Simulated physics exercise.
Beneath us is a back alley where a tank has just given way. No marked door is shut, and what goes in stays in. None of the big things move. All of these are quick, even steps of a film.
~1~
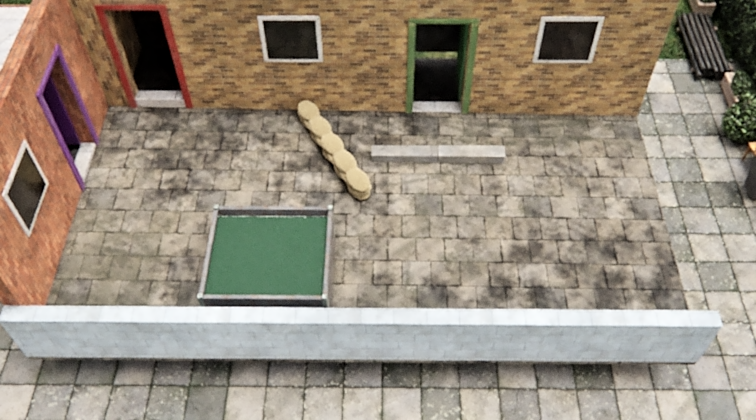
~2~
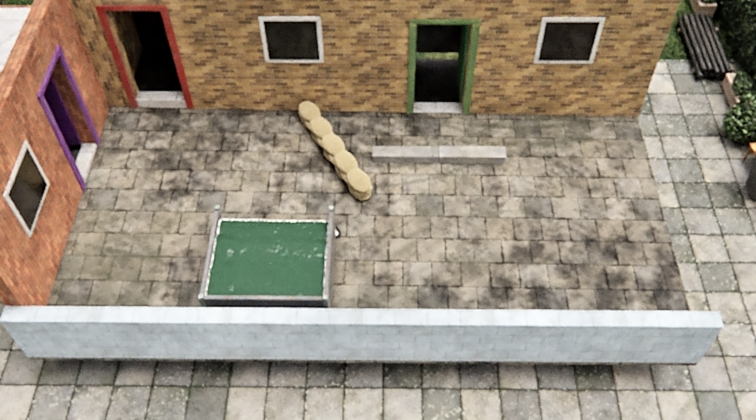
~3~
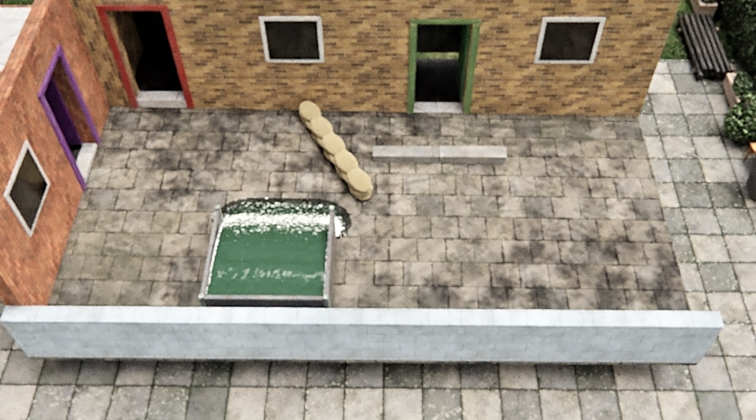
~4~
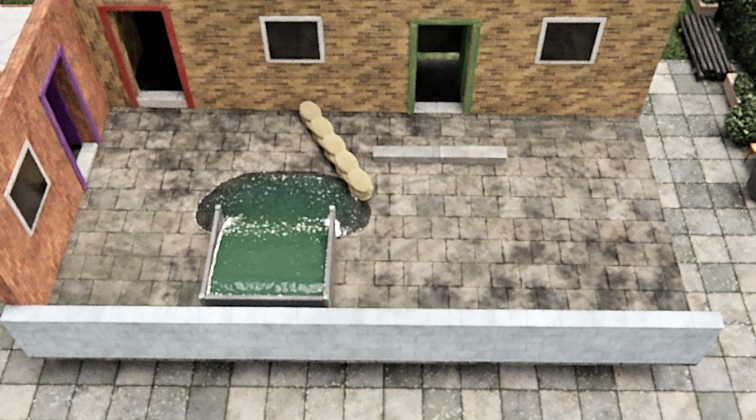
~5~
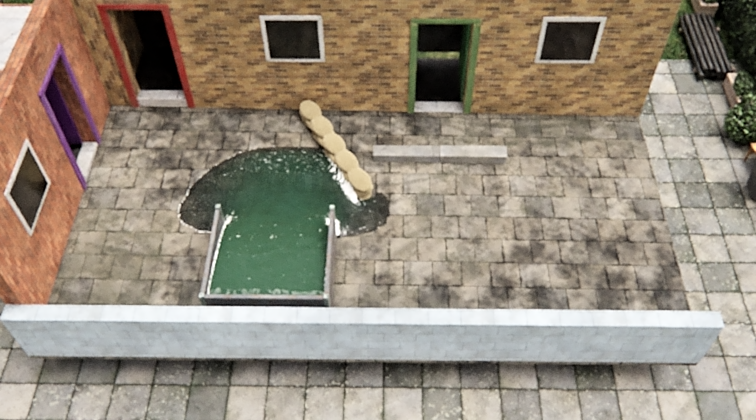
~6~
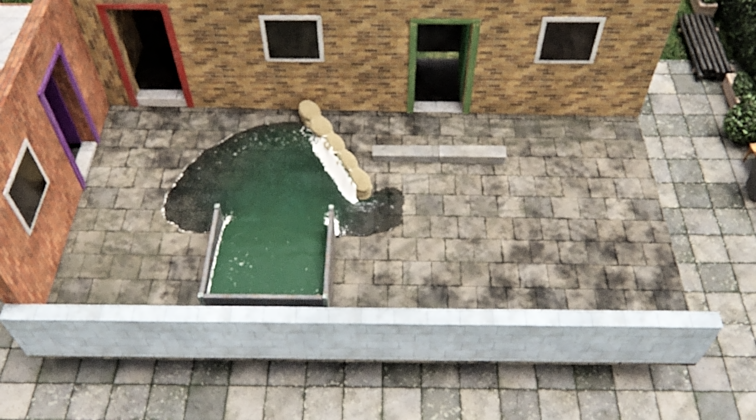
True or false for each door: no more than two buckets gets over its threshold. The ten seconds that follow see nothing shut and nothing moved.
The green door - true; the red door - true; the purple door - false.
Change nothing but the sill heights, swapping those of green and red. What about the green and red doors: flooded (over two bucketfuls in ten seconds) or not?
Briefly, the green door stays within bounds and the red door overflows.
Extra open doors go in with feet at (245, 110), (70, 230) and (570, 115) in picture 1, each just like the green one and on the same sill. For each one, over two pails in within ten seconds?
Door by door, it goes clears the line, misses the line, misses the line.
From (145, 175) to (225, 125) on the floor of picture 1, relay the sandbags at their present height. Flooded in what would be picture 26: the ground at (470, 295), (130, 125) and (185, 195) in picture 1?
Point by point: No flooding; inundated; inundated.
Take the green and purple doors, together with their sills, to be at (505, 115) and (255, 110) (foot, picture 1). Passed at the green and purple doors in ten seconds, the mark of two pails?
As I see it, the green one stays within limit while the purple one exceeds the limit.
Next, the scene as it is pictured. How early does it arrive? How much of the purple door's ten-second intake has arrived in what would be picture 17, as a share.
Near 0 in a hundred.
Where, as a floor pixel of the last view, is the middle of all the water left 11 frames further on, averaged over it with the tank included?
Near (263, 182) in the last view.
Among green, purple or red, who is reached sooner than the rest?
I'd say the red one.
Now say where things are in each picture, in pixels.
The first frame shows still water in the tank at (269, 254).
In the second frame, the front is at a hidden place, out from the gap on the tank's far side.
In the third frame, water pours out on the tank's far side and has run to (346, 222).
In the fourth frame, the front is at (345, 185), out from the gap on the tank's far side.
In the fifth frame, the front is at (322, 152), out from the gap on the tank's far side.
In the sixth frame, the front is at (277, 126), out from the gap on the tank's far side.
A moment on, water covers 20 % of the floor; the green door not reached, the red door not reached, the purple door not reached.
Next, water covers 25 % of the floor; the green door not reached, the red door wet at the sill, nothing in, the purple door not reached.
Then, water covers 35 % of the floor; the green door not reached, the red door wet at the sill, nothing in, the purple door over two buckets in.
Later, water covers 55 % of the floor; the green door not reached, the red door under two buckets in, the purple door over two buckets in.
In the end, water covers 65 % of the floor; the green door not reached, the red door under two buckets in, the purple door over two buckets in.
